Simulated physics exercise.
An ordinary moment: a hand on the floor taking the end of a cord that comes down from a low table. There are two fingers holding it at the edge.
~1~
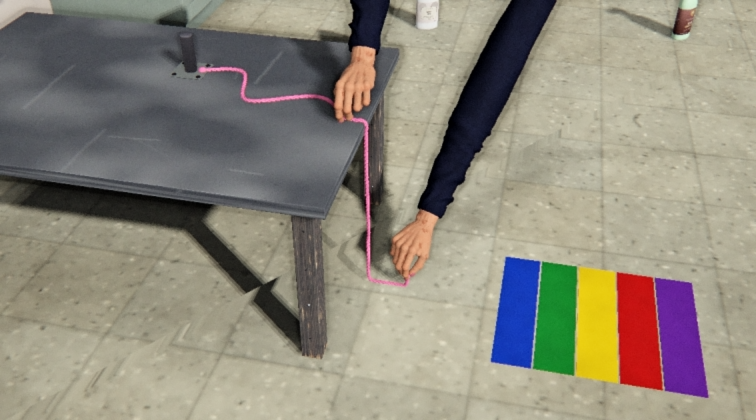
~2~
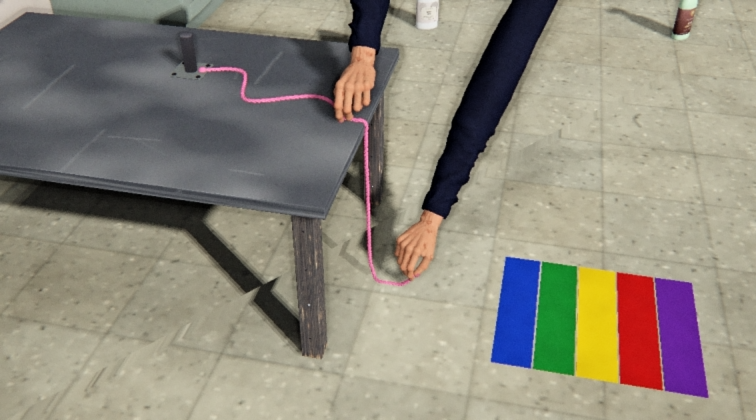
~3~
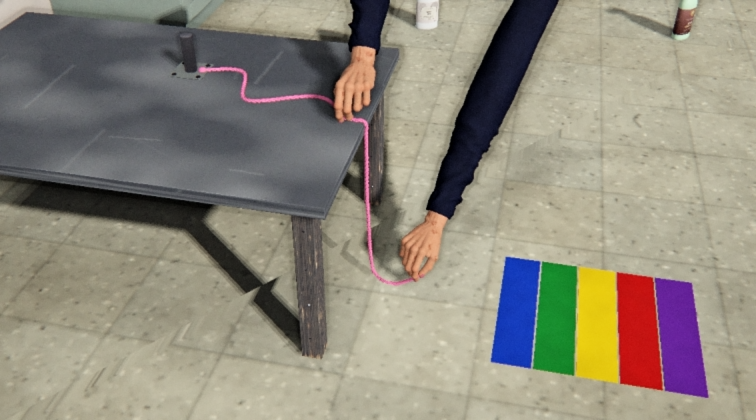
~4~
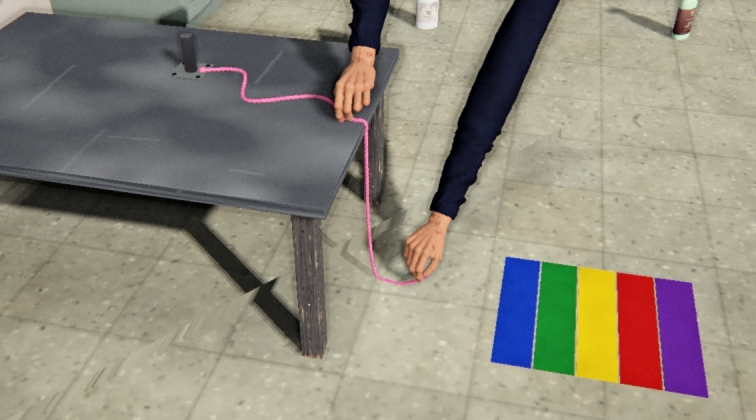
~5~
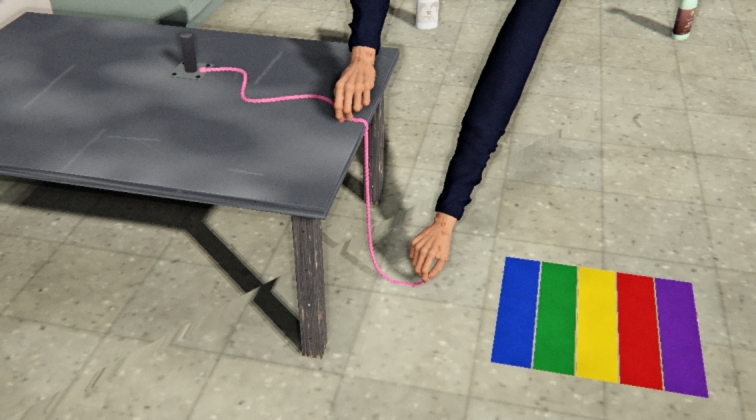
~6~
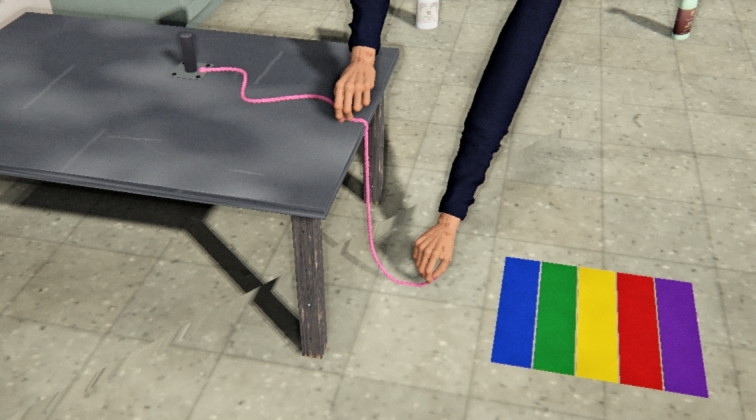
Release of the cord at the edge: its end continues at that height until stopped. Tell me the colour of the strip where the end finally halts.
It halts over yellow.
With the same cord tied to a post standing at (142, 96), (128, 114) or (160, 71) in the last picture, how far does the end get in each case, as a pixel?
Try 1 about (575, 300), try 2 about (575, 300), try 3 about (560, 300).
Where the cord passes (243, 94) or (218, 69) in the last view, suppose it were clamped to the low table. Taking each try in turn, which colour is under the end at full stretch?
Green; yellow.
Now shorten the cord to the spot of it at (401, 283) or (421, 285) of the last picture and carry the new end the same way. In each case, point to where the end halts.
Taking them in turn, near (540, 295) and near (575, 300).
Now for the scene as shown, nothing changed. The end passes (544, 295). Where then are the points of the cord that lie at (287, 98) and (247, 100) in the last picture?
Approx. (325, 103); approx. (289, 94).
Soon after, end near (544, 295); over green.
Then, end near (580, 301); over yellow.
At full stretch, end near (600, 304); over yellow. It halts on the yellow strip.
